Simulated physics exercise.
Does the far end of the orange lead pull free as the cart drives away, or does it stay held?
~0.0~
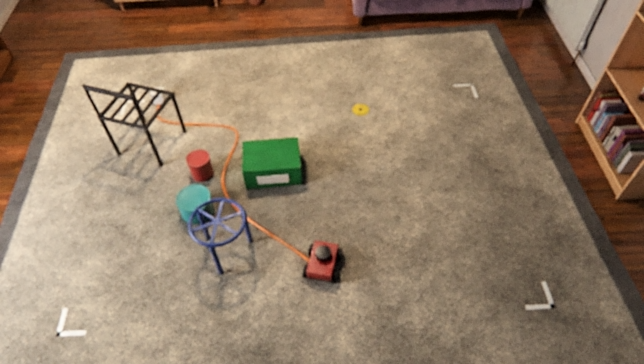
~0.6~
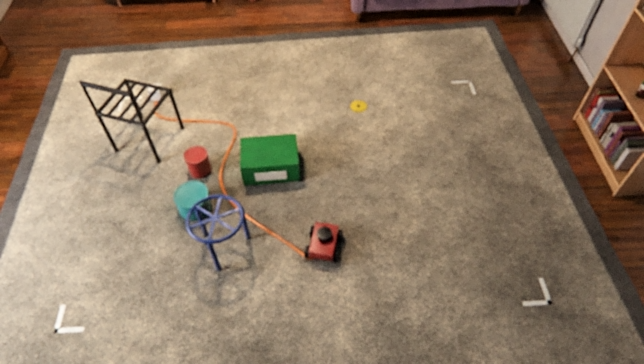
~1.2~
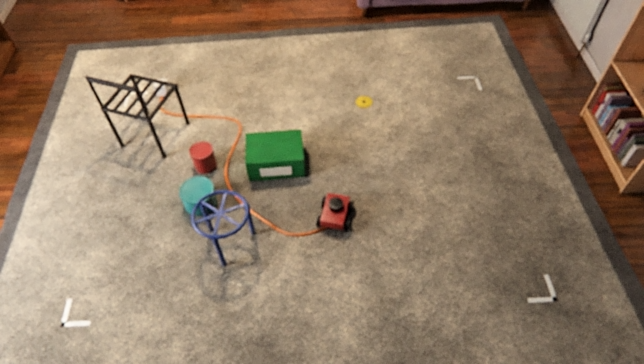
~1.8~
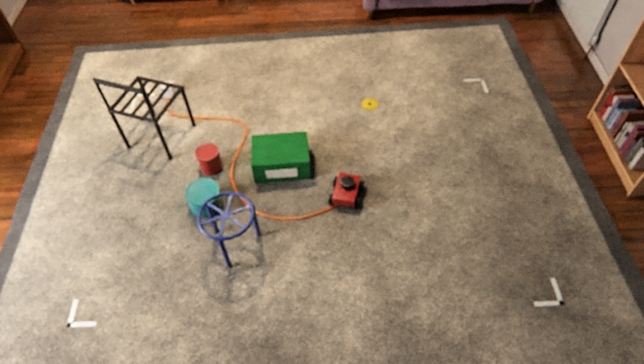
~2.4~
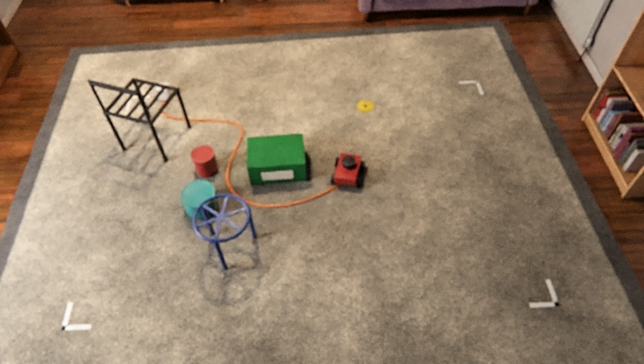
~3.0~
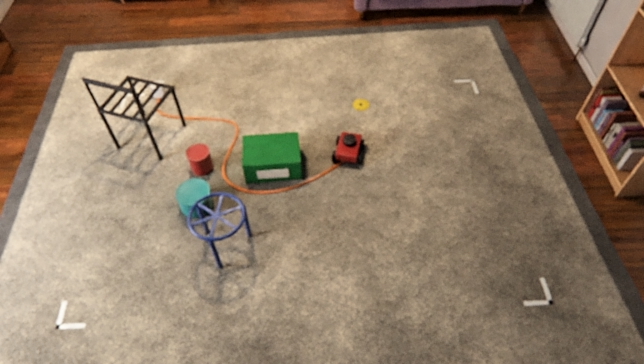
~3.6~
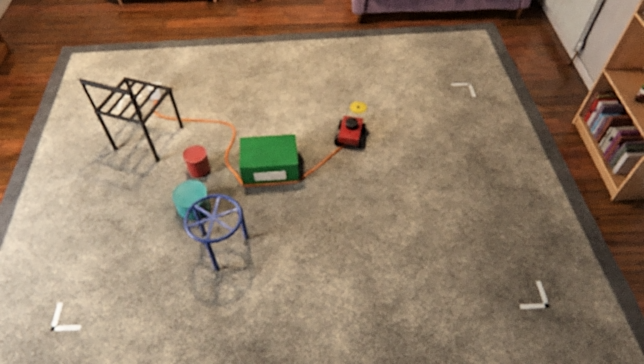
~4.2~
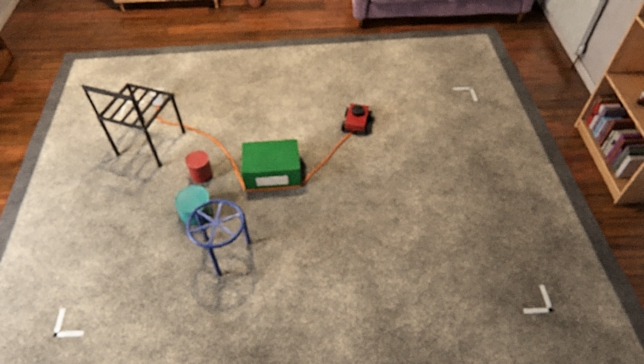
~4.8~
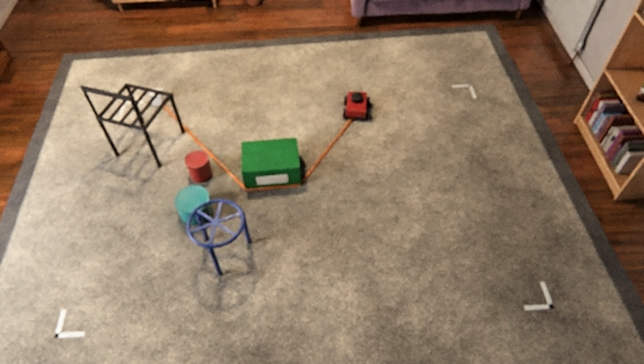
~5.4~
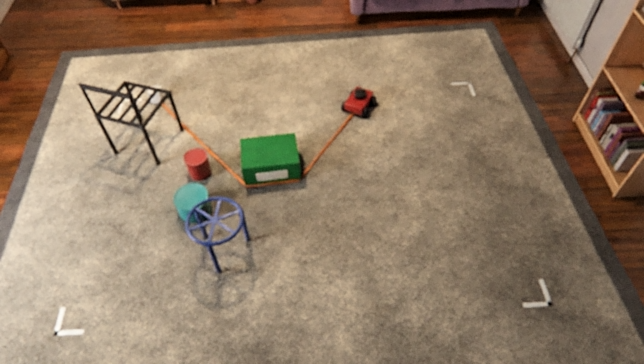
It stays held. The far end remains by the black chair while the lead is drawn nearly straight around the green carton.
On a grey carpet in a living room, an orange lead winds from beside a black chair, past a red bucket, a teal bin, a blue stool and a green carton, to a small red cart. The cart rolls up the carpet, swinging its end of the lead out from near the stool. As it passes to the right of the carton, the loose curve draws in against the carton's near side. The cart reaches the yellow mark, covers it and stops there. The lead ends nearly straight on both sides of the carton, its far end still by the chair, and everything else stands in place.
